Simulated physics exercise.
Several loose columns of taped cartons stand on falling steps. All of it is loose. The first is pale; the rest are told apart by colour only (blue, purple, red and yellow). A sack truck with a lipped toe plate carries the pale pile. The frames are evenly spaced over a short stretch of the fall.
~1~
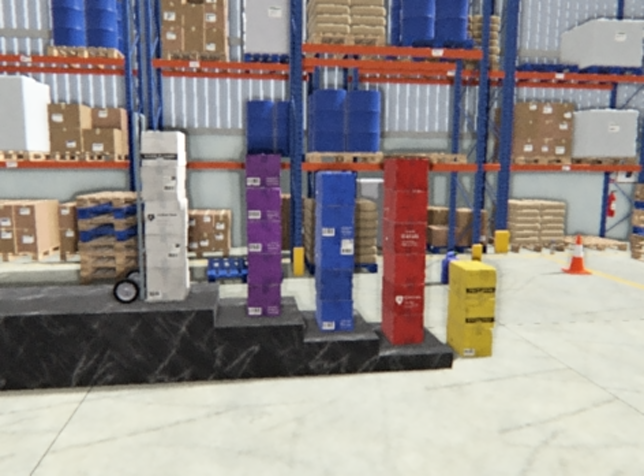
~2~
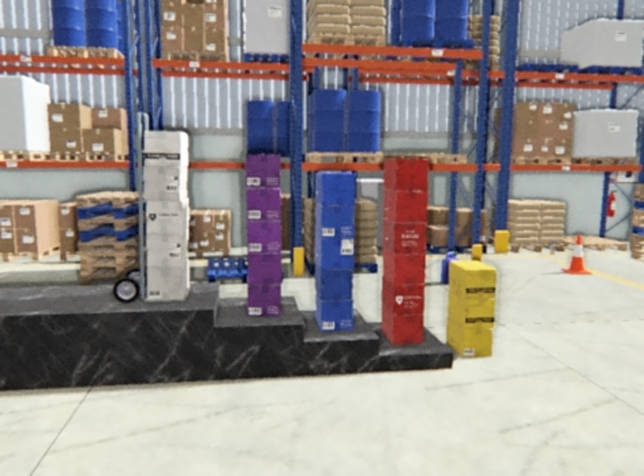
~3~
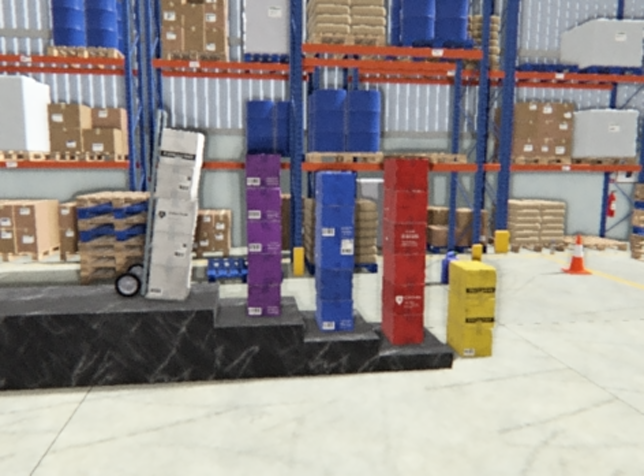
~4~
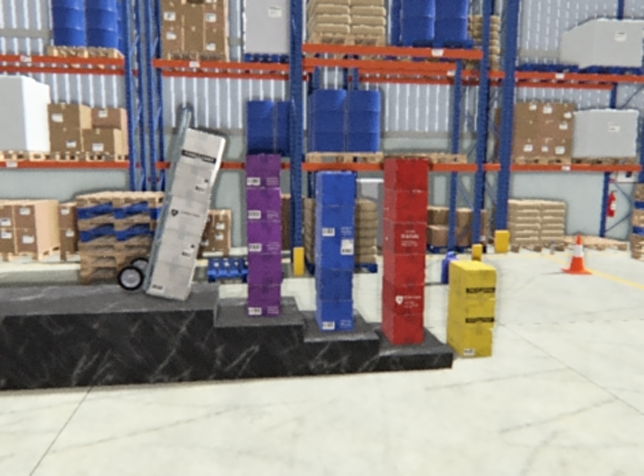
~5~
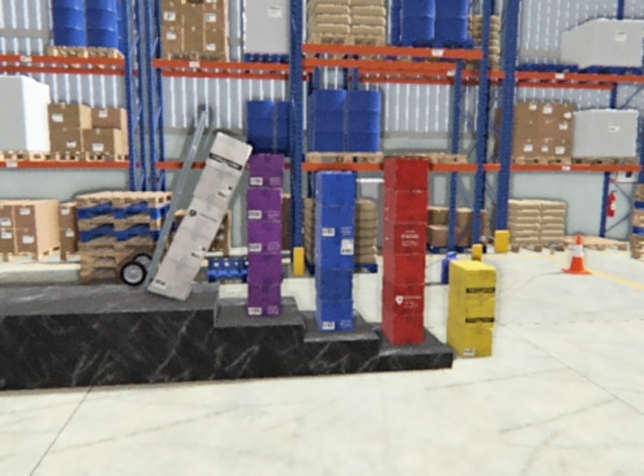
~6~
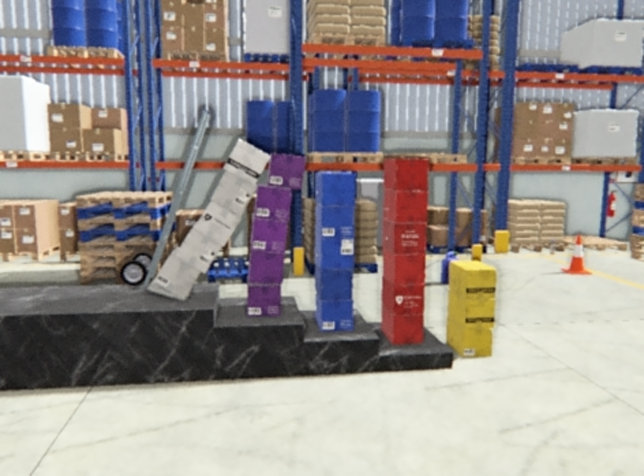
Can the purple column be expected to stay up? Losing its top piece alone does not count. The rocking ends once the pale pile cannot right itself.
In the end the purple column gets wrecked.
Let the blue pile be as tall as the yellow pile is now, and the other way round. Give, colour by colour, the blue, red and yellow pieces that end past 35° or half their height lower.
Blue 2, red 5, yellow 4.
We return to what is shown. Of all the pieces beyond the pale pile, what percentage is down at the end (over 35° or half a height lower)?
Some 80 per cent of them.
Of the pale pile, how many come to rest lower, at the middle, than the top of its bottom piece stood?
The count is 4.
Soon, 5 of the pale pile down; none of the 5 purple cartons down (0 of 19 in all colours); top purple carton tipped clearly; top blue carton tipped a little.
A while on, 5 of the pale pile down; 4 of the 5 purple cartons down (4 of 19 in all colours); top purple carton tipped clearly, about its own height lower; top red carton tipped a little.
Towards the end, 5 of the pale pile down; 4 of the 5 purple cartons down (11 of 19 in all colours); top purple carton tipped steeply, some two heights lower; top red carton tipped steeply, about its own height lower.
Then, 5 of the pale pile down; 4 of the 5 purple cartons down (16 of 19 in all colours); top purple carton on its side; top red carton on its side.
Finally, 5 of the pale pile down; 4 of the 5 purple cartons down (15 of 19 in all colours); top purple carton on its side; top red carton on its side. Seen by the last camera, middles, top purple carton near (440, 267), top red carton near (621, 328).
